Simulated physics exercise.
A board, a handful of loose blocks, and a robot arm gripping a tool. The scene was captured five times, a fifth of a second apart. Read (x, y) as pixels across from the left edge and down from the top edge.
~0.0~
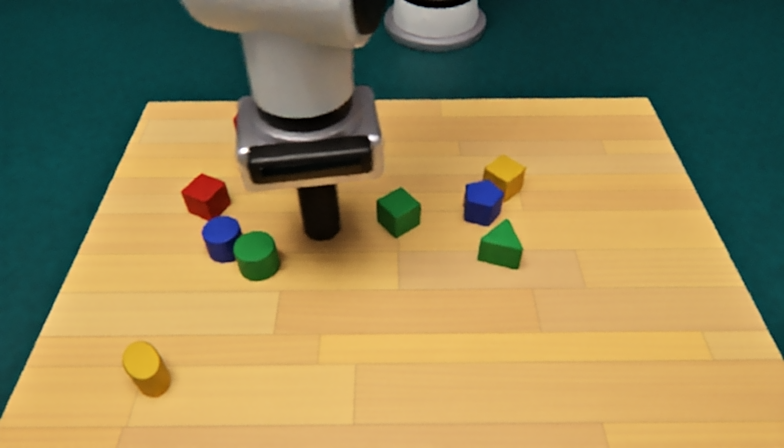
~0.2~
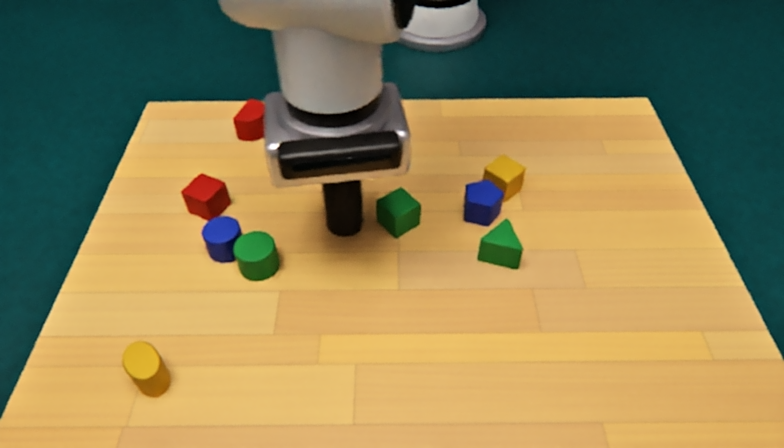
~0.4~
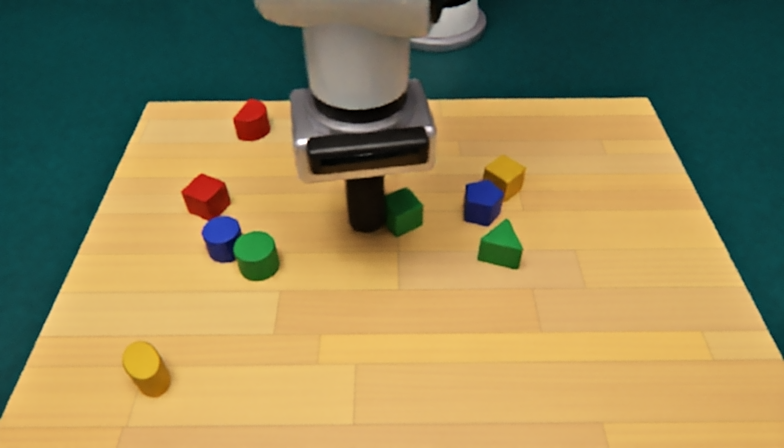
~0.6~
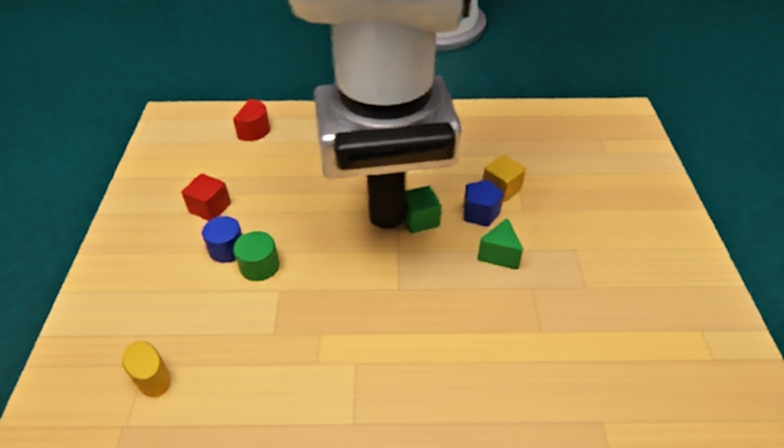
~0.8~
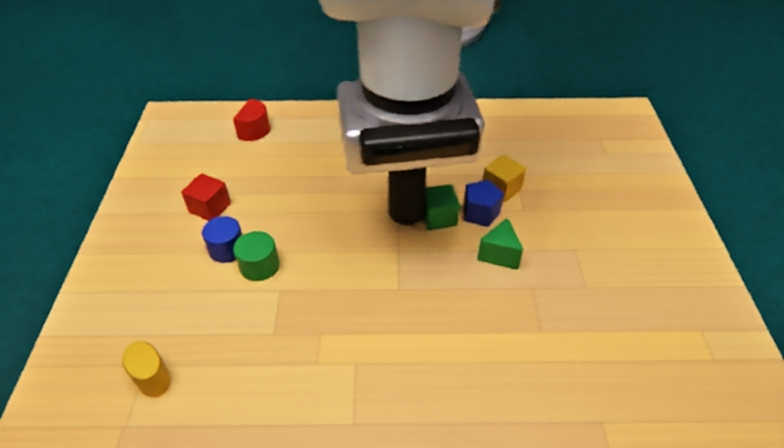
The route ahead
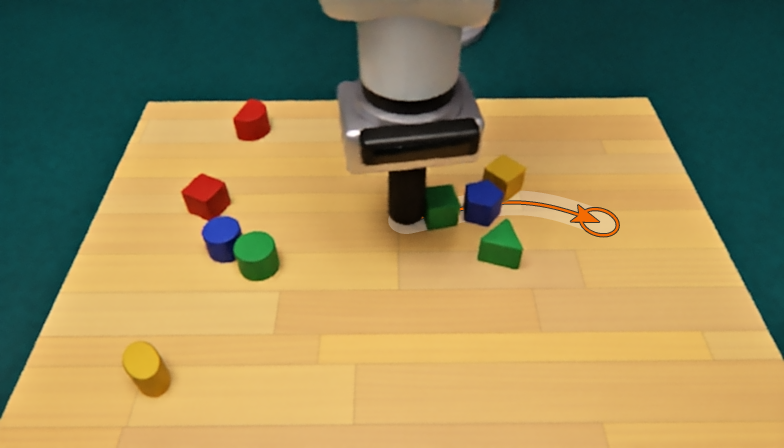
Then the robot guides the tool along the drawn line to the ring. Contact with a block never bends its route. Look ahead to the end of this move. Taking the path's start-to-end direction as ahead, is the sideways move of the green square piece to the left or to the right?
That block drifts right.
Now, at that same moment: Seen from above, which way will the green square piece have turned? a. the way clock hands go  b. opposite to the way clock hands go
Choice a: The way clock hands go.
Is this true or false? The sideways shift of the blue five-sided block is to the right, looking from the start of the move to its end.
It is true.
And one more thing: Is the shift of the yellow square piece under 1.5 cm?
No, that is not what happens.
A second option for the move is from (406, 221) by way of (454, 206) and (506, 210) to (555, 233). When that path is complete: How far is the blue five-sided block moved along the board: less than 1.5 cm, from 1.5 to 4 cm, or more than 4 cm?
Overall it shifts more than 4 cm.
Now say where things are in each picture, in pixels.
Tip of the tool (323, 228), middles of tops, green square piece (399, 201), blue five-sided block (484, 192), green triangular piece (504, 235), yellow square piece (506, 167), in the first picture.
Tool (345, 224), nothing pushed, in the second picture.
Tool (367, 220), green square piece (402, 201), in the third picture.
Tool (387, 216), green square piece (421, 198), in the fourth picture.
Tool (406, 212), green square piece (441, 196), blue five-sided block (484, 192), green triangular piece (504, 235), yellow square piece (506, 167), in the fifth picture.
The line goes from (406, 221) via (469, 207) and (533, 204), ending at (599, 222).
What follows on the original path. One third of the way, tool (471, 199); green square piece (508, 188), turned 25° clockwise; blue five-sided block (541, 192), turned 10° clockwise; yellow square piece (511, 165), turned 25° anticlockwise.
Two thirds of the way, tool (537, 195); green square piece (575, 191), turned 40° clockwise; blue five-sided block (609, 201), turned 25° clockwise; yellow square piece (519, 159), turned 40° anticlockwise.
At the end, tool (602, 214); green square piece (644, 207), turned 30° clockwise; blue five-sided block (680, 216), turned 15° clockwise; green triangular piece unmoved; yellow square piece (519, 159), turned 40° anticlockwise.
